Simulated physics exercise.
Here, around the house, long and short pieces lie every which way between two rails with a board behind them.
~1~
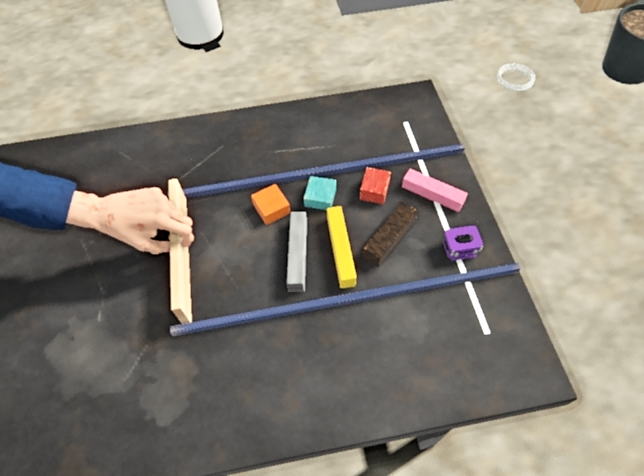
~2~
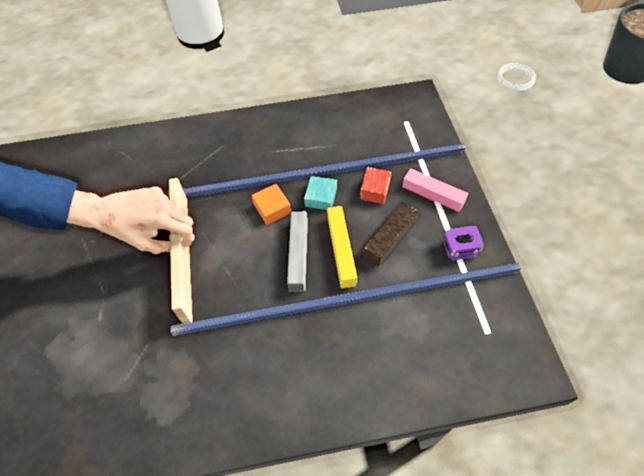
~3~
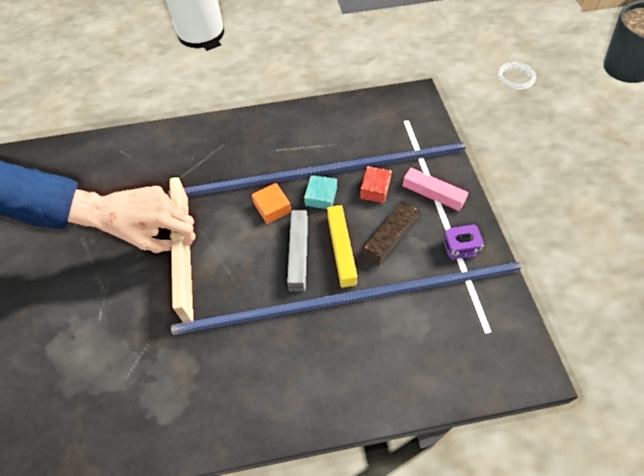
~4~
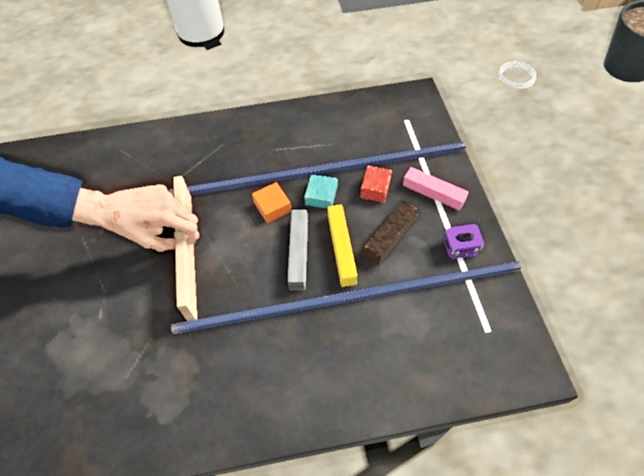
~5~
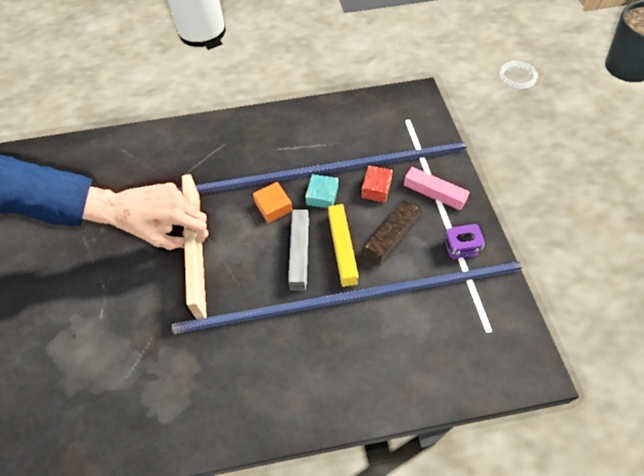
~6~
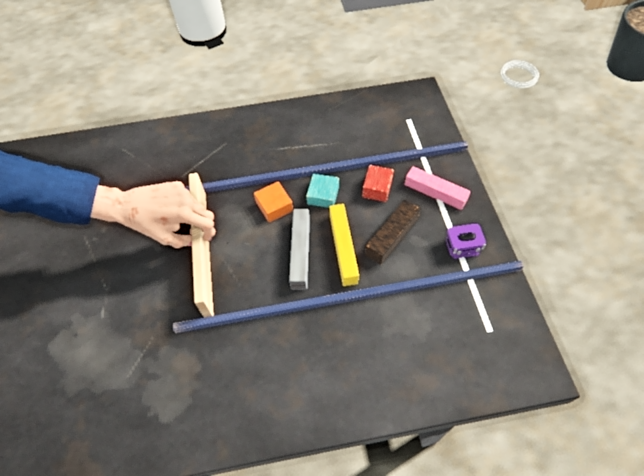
In the video, colored blocks and bars and a purple case lie between two blue rails on a dark tabletop; a hand holds a wooden board still at the left, then slides it slightly right, while the pieces stay put.
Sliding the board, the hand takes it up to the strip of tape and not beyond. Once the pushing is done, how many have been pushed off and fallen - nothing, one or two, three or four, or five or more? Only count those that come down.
I expect three or else four of them will drop off.
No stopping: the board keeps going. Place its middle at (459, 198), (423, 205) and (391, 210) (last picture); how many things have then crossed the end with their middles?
Per position: 5 / 1 / 0.
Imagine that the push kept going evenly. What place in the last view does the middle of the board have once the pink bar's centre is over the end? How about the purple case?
The middle is at (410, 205) when it's the pink bar, and at (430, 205) when it's the purple case.
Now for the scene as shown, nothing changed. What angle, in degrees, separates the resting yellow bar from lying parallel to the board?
About 0° out of line.
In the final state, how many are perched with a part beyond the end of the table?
That comes to 1 of them.
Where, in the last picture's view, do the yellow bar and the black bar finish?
I'd put one close to (474, 222) and the other close to (489, 214).
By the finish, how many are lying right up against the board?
Contact count: 2.
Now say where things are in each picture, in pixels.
The first frame shows purple case (462, 244); pink bar (434, 190); red block (375, 186); board (180, 248); tape (441, 213).
The second frame shows pink bar (434, 190); turquoise block (321, 193).
The third frame shows red block (376, 185); black bar (391, 233).
The fourth frame shows purple case (463, 242); yellow bar (342, 244).
The fifth frame shows pink bar (436, 189); board (194, 244).
The sixth frame shows purple case (464, 241); pink bar (437, 188); red block (378, 183); board (201, 242); tape (444, 211).
Soon after, none off yet; purple case at rest near (464, 241); pink bar at rest near (437, 188); red block at rest near (378, 183).
Then, none off yet; purple case at rest near (464, 241); pink bar moving near (445, 188); red block moved about its own width near (403, 178).
Further on, none off yet; purple case moved about its own width near (488, 237); pink bar moved about its own width near (487, 182); red block moved well along near (462, 167).
At rest, the number that fall off is three or four; fallen, red block, pink bar and purple case.
